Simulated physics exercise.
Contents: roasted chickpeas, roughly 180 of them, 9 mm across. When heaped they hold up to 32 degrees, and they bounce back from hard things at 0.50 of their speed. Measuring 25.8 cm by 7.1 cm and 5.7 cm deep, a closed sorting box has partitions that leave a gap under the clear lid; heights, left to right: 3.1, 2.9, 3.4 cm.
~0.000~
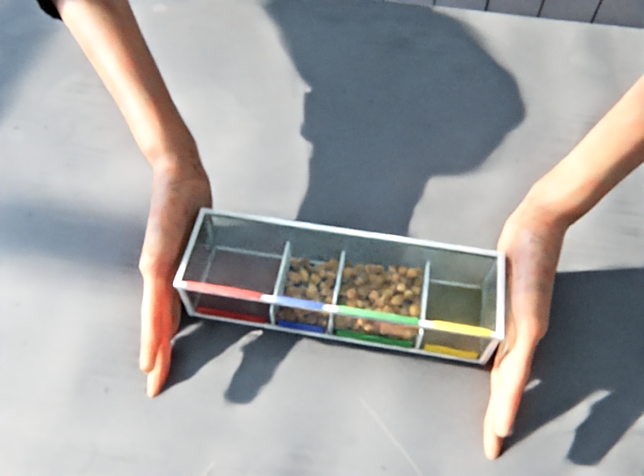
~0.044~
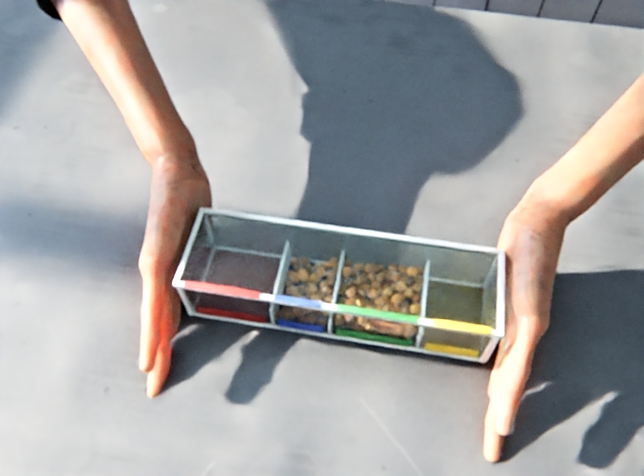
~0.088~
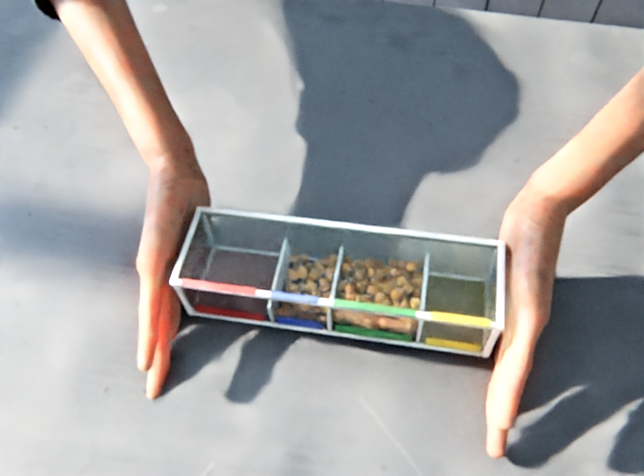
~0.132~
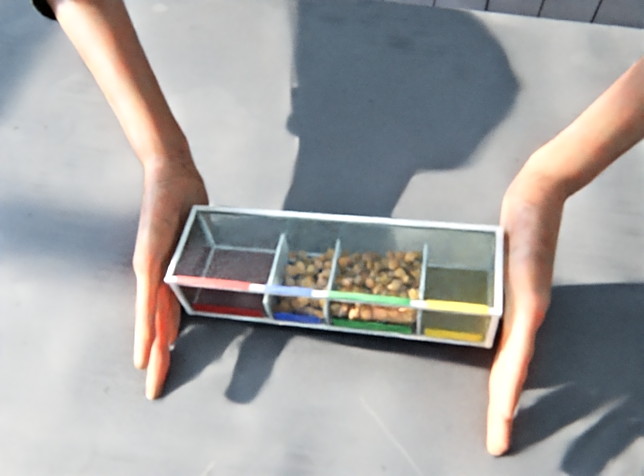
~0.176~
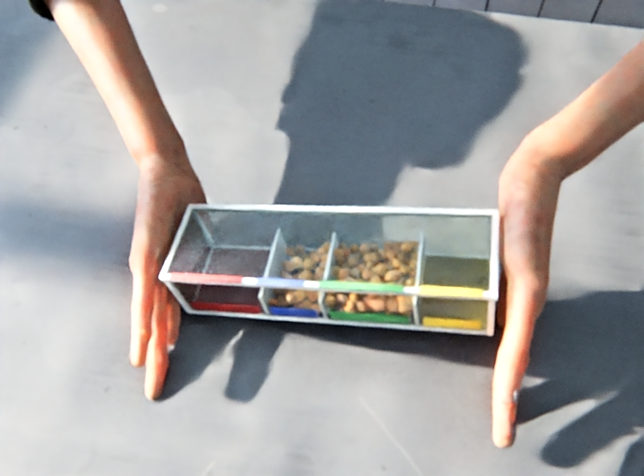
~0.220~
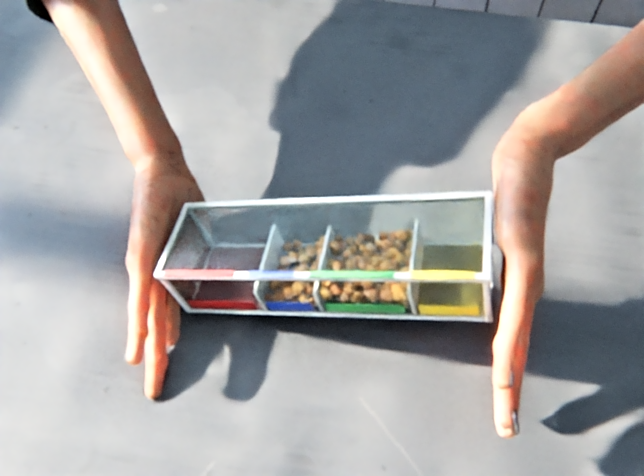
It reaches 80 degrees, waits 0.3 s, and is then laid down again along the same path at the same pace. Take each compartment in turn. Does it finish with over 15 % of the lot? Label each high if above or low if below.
Red: High; blue: High; green: High; yellow: Low.
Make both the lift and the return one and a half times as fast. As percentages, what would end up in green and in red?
Final share: Green 30 %, red 40 %.
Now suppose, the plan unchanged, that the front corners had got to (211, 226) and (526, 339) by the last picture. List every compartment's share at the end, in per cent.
Final shares, in per cent - red: 0, blue: 20, green: 55, yellow: 20.
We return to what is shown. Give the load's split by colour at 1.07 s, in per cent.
Red 20, blue 35, green 45, yellow 0.
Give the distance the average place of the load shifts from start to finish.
I'd put it at close to 6.0 cm.
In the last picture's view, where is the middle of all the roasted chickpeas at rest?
Est. centre at rest: (299, 283) px.
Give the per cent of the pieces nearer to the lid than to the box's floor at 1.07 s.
I'd put it at some 30 percent.
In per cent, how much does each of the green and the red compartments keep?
Green at 35 and red at 35, in per cent.
Then, at 1.07 s, tilt 80 degrees; red 20 %, blue 35 %, green 45 %.
After 1.63 s, tilt 42 degrees; red 35 %, blue 30 %, green 35 %.
After 2.25 s, tilt 0 degrees; red 35 %, blue 30 %, green 35 %.
In the end, at 2.6 s, red 35 %, blue 30 %, green 35 %, yellow 0 %.
